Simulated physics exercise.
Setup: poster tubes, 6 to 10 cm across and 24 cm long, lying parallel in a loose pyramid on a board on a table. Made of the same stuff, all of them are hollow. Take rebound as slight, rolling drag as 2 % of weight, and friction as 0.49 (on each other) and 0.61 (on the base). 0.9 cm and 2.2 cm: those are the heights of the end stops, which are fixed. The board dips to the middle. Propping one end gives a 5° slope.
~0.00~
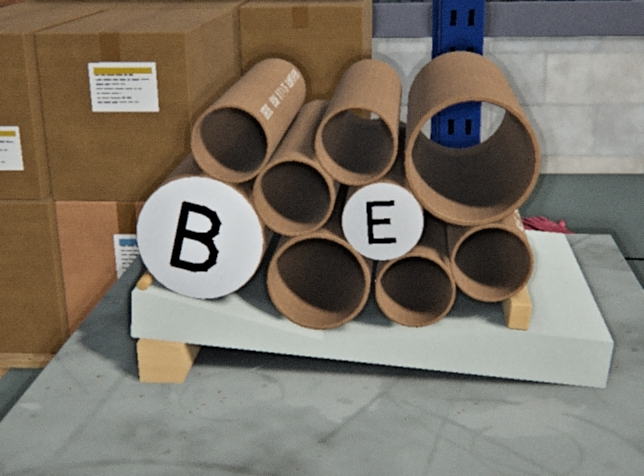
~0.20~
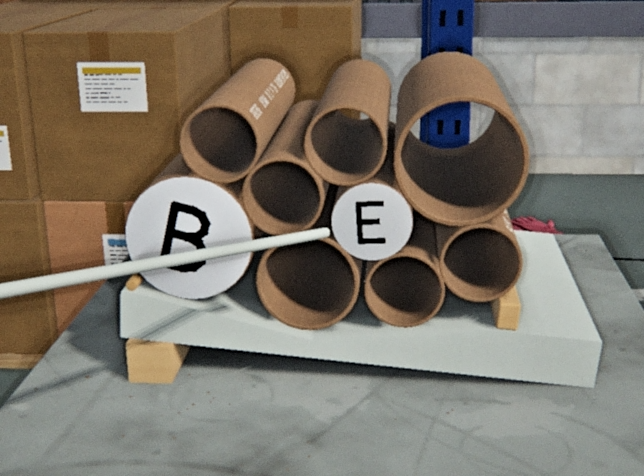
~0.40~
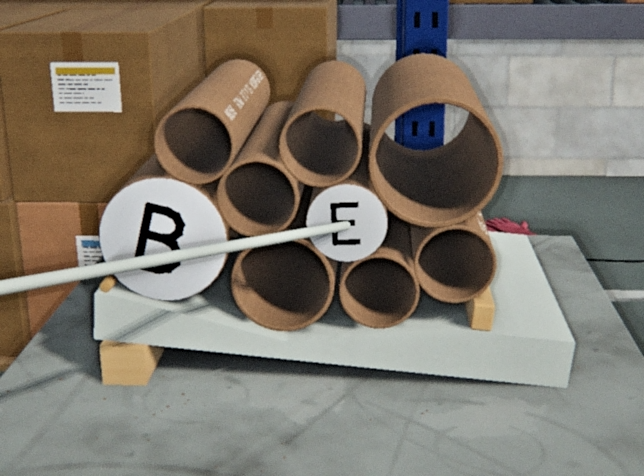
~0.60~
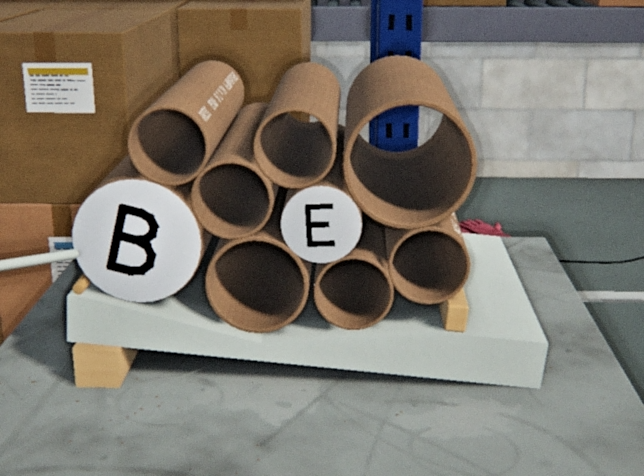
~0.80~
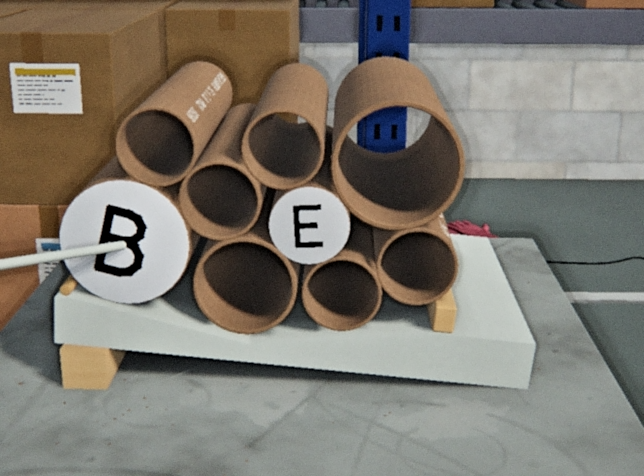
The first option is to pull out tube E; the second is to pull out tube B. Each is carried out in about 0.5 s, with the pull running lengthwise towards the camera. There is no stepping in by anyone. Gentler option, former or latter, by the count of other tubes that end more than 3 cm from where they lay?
Former.
First choice, 0.69 s in, 0 now displaced over 3 cm.
First choice, at rest by 0.9 s, 0 moved over 3 cm; not one off the ends of the board; top of the pile 23 cm high, from 23 cm.
Second choice, 0.86 s in, 3 now displaced over 3 cm; the one last seen at (156, 147) 4.1 cm left and 9 cm down.
Second choice, at rest by 1.5 s, 3 moved over 3 cm; not one off the ends of the board; the one last seen at (156, 147) 4.6 cm left and 9 cm down; top of the pile 23 cm high, from 23 cm.
